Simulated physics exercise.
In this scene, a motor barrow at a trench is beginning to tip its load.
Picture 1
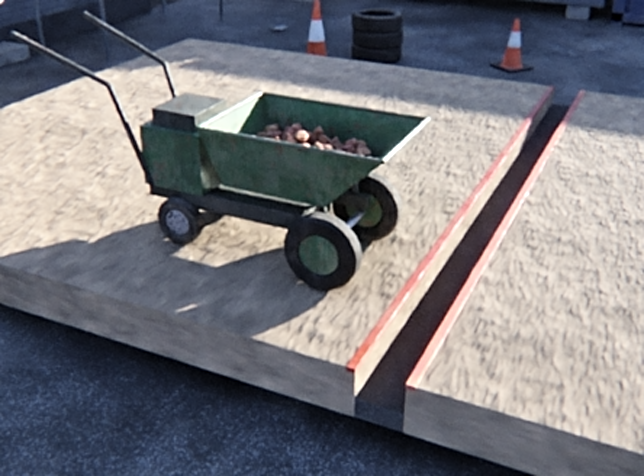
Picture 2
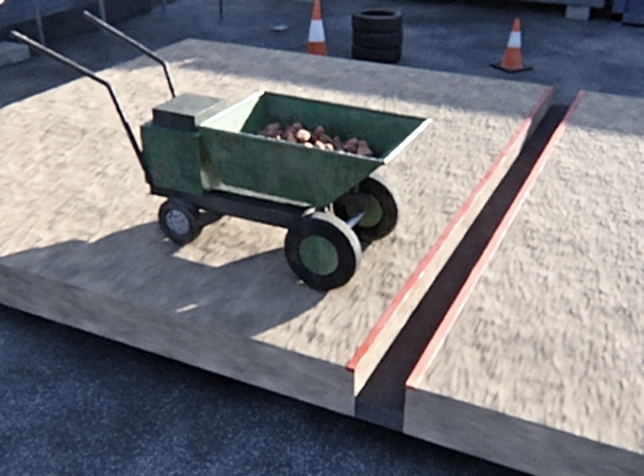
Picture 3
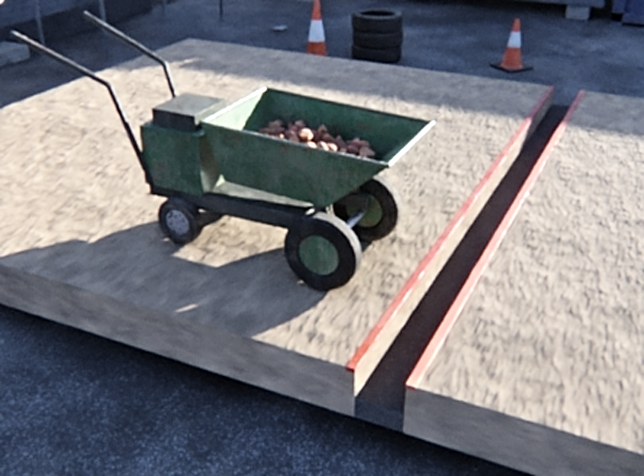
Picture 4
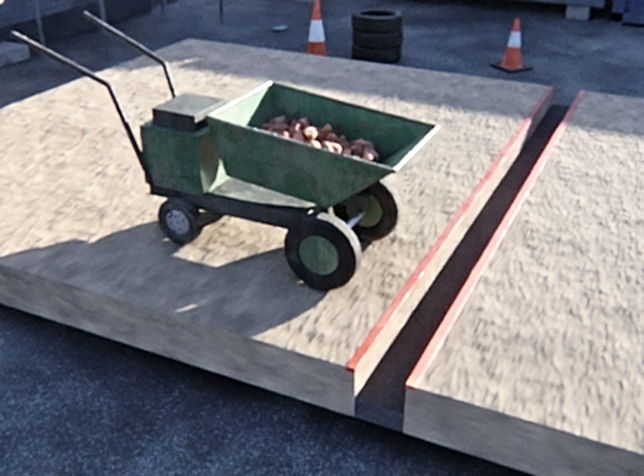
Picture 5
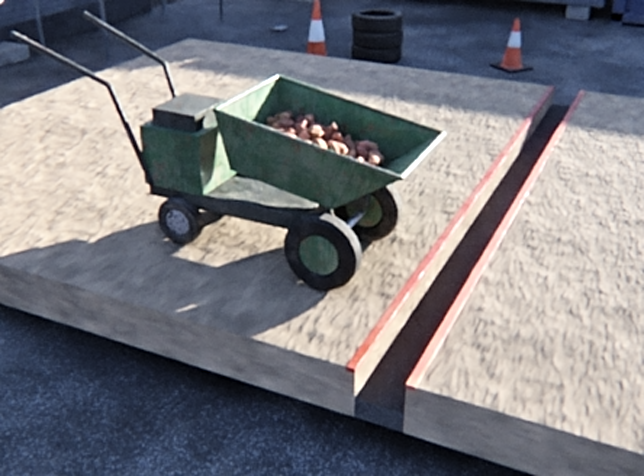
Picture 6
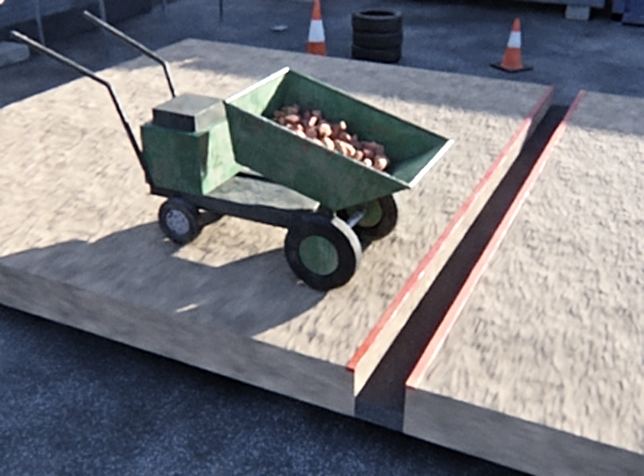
Green skip of a motor barrow holding lumps of rubble, tilting gradually toward the right beside a red-edged trench while the wheels stay still.
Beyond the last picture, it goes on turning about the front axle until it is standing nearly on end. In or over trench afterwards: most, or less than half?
The part in the trench is outweighed by the part outside.
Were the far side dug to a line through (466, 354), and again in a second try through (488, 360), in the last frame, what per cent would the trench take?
I'd put it near 80 in a hundred, then near 100 in a hundred.
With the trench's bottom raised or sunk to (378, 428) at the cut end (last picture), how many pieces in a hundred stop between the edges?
The share comes to around 0 percent.
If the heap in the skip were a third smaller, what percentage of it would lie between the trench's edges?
About 10 per cent.
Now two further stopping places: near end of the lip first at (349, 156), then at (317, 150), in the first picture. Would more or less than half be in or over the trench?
Initially past the halfway mark, next past the halfway mark.
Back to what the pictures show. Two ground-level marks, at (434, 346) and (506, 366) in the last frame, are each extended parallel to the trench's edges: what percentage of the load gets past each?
The first comes to 70 %, the second to 20 %.
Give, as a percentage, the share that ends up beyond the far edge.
Roughly 70 percent of the pieces, I think.
Just after the last frame, skip tipped steeply; every one in the skip.
A moment on, skip tipped steeply; the larger part in the skip; just a few in or heaped over the trench; about a tenth beyond it.
Further on, skip tipped right over; roughly a quarter in the skip; just a few in or heaped over the trench; roughly two thirds beyond it.
When it is over, skip tipped right over; roughly a quarter in the skip; just a few in or heaped over the trench; roughly two thirds beyond it.
